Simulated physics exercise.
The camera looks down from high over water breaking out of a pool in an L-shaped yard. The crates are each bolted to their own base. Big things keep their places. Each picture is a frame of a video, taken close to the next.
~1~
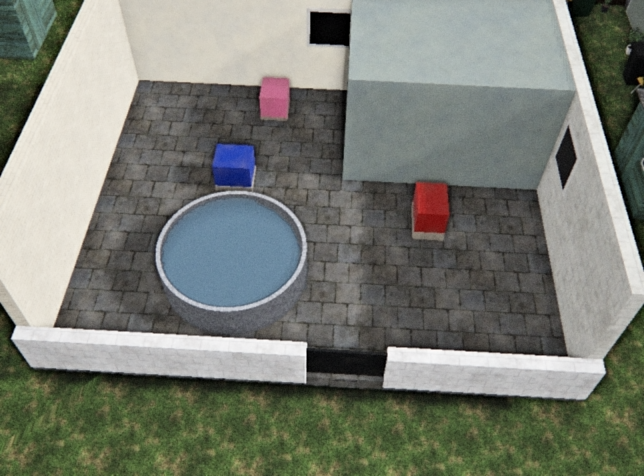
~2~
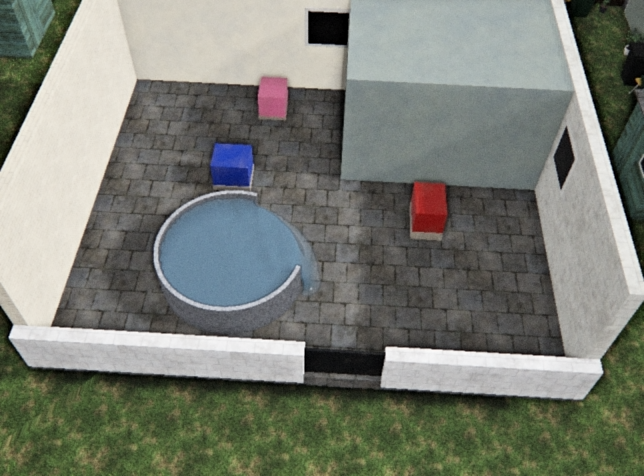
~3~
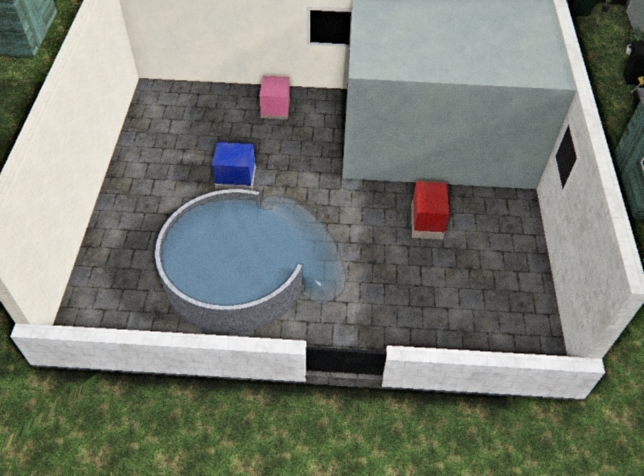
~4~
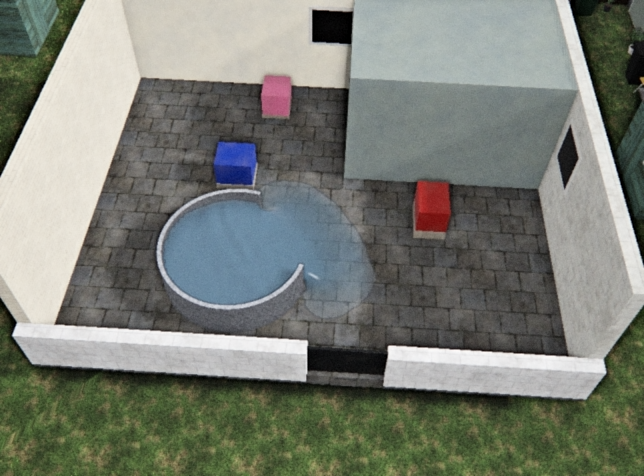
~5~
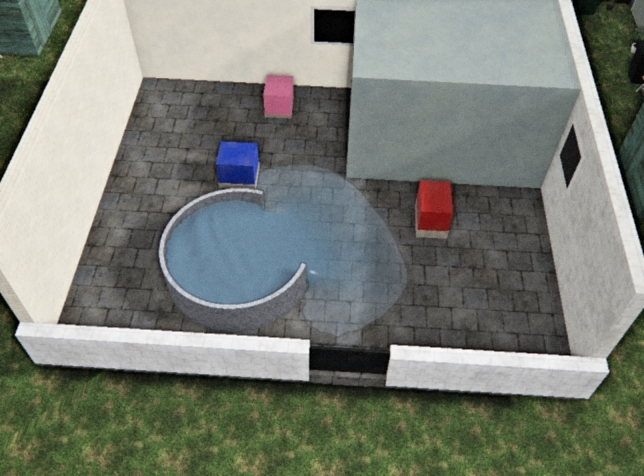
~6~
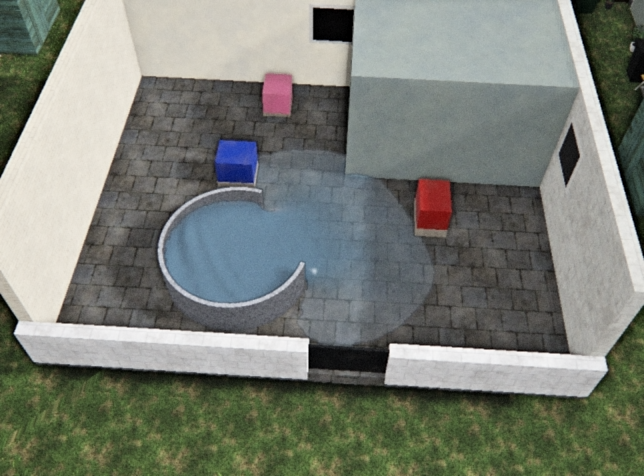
In a walled, paved yard, a round pool of still water opened along its right side, and water poured out and spread across the paving toward the red block, while the blocks stayed put.
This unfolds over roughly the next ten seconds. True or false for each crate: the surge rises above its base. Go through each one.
Pink crate: True; blue crate: False; red crate: True.
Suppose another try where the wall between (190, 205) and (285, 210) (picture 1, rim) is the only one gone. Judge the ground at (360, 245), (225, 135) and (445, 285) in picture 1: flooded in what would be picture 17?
One by one, they turn out not soaked, drenched and not soaked.
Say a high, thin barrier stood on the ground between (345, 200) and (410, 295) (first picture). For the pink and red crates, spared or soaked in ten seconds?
Pink crate: Reached; red crate: Not reached.
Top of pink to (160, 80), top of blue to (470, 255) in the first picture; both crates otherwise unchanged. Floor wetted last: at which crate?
Crate marked pink.
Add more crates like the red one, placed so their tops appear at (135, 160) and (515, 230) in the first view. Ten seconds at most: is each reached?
As listed: Keeps dry, is topped.
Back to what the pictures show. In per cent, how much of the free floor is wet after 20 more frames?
Near 50 in a hundred.
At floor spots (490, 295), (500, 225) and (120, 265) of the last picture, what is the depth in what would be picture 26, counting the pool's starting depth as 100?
Taking the places in turn, I get roughly 8, 20 and 0 percent.
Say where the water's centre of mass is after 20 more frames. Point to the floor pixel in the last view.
Centre: Close to (371, 232).
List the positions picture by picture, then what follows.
Still water in the pool at (232, 250), in the first picture.
Water pours out at (294, 241) and has run to (304, 294), in the second picture.
Water pours out at (296, 241) and has run to (325, 300), in the third picture.
Water pours out at (297, 242) and has run to (269, 186), in the fourth picture.
Water pours out at (300, 241) and has run to (395, 297), in the fifth picture.
Water pours out at (299, 240) and has run to (424, 292), in the sixth picture.
A moment on, water covers 40 % of the floor; the pink crate water round its plinth, the blue crate water round its plinth, the red crate water round its plinth.
Next, water covers 50 % of the floor; the pink crate water round its plinth, the blue crate water round its plinth, the red crate water round its plinth.
Then, water covers 50 % of the floor; the pink crate water round its plinth, the blue crate water round its plinth, the red crate water round its plinth.
Later, water covers 75 % of the floor; the pink crate water round its plinth, the blue crate water round its plinth, the red crate water round its plinth.
In the end, water covers 100 % of the floor; the pink crate was topped, the blue crate stayed above the water, the red crate was topped.
